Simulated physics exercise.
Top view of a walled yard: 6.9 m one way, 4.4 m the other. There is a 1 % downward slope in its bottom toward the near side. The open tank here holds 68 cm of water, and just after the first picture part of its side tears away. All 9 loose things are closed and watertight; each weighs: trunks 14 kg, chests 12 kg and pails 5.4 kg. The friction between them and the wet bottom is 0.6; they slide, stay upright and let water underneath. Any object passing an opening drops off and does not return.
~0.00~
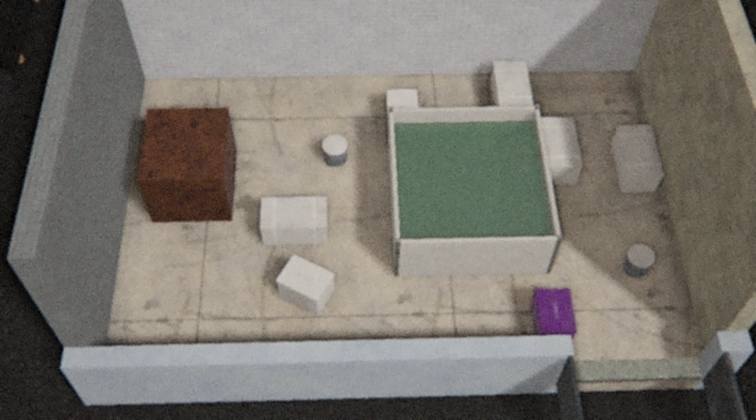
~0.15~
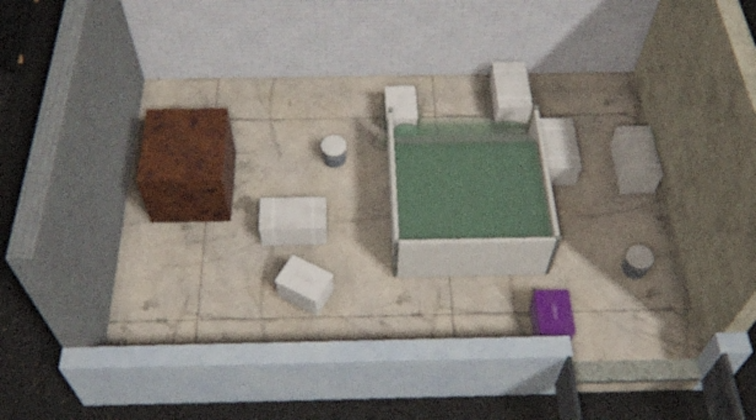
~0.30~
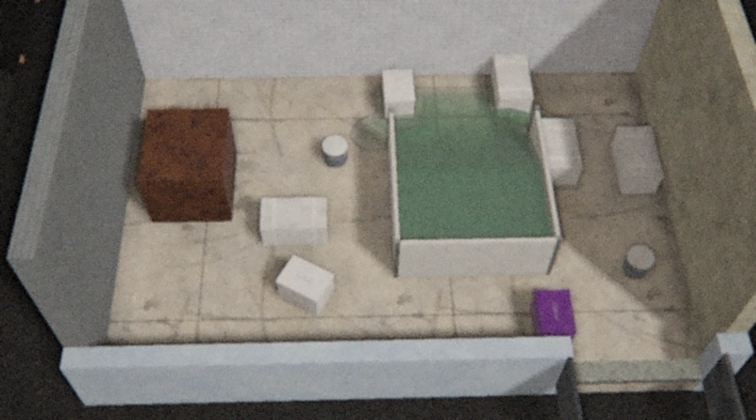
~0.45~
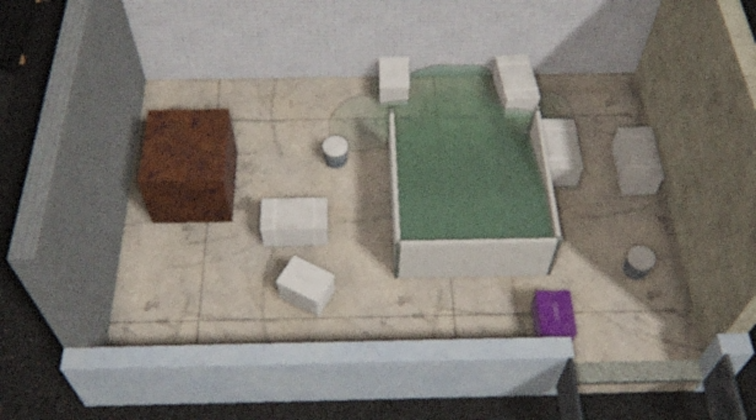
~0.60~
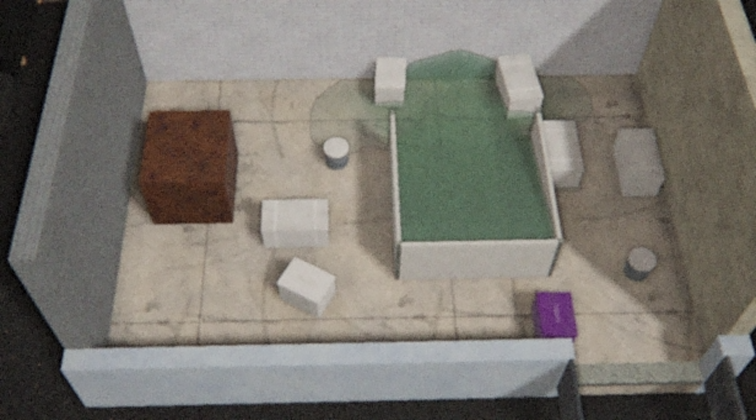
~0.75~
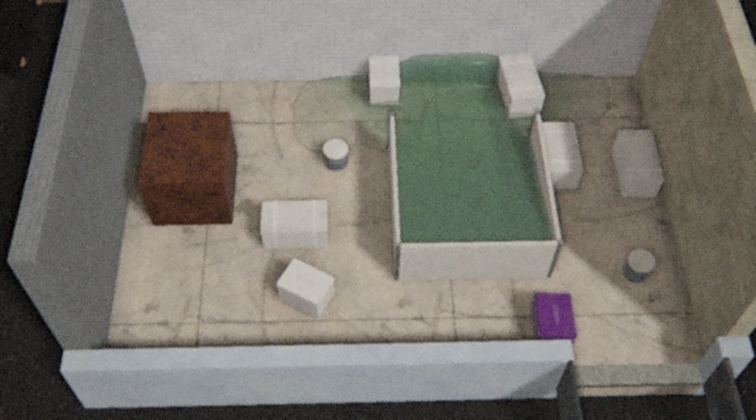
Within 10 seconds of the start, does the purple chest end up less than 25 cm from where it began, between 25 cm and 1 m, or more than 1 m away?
The purple chest ends up between 25 cm and 1 m away.
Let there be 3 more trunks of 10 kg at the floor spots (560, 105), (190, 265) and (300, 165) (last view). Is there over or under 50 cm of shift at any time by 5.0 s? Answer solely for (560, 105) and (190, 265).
So it goes across the line, then behind the line.
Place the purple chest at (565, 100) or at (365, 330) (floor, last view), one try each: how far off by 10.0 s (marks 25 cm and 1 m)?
Spot one - it is swept away; spot two - it is swept away.
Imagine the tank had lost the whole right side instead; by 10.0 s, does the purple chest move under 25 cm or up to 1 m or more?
My answer is that the purple chest remains put.
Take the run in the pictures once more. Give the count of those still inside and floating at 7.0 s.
At that point I count 5.
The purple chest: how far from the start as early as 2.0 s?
Roughly 0 centimetres by that point.
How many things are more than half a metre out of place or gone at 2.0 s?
By that time the total stands at 2.
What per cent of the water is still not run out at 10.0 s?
Close to 74 in a hundred parts remain.
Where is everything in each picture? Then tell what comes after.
The first picture shows the purple chest at (556, 310), on the bottom; 3.4 m2 under water; 0 of 9 have shifted.
The second picture shows the purple chest at (555, 311) rests on the ground; water covers 4.3 m2; 1 of 9 have shifted.
The third picture shows the purple chest at (556, 311) rests on the ground; water covers 5.4 m2; 2 of 9 have shifted.
The fourth picture shows the purple chest at (556, 311), on the bottom; 6.7 m2 under water; 2 of 9 have shifted.
The fifth picture shows the purple chest at (557, 313), on the bottom; 7.7 m2 under water; 2 of 9 have shifted.
The sixth picture shows the purple chest at (556, 314) rests on the ground; 8.2 m2 under water; 2 of 9 have shifted.
After 2.0 s the purple chest is near (556, 314), 0.0 m from its start, aground; 0 of 9 are out; 1 afloat.
After 4.5 s the purple chest is near (528, 325), 0.4 m from its start, aground; 1 of 9 are out; 3 afloat.
After 7.0 s the purple chest is near (504, 305), 0.6 m from its start, afloat; 3 of 9 are out; 5 afloat.
After 10.0 s the purple chest is near (585, 277), 0.6 m from its start, afloat; 4 of 9 are out; 5 afloat.
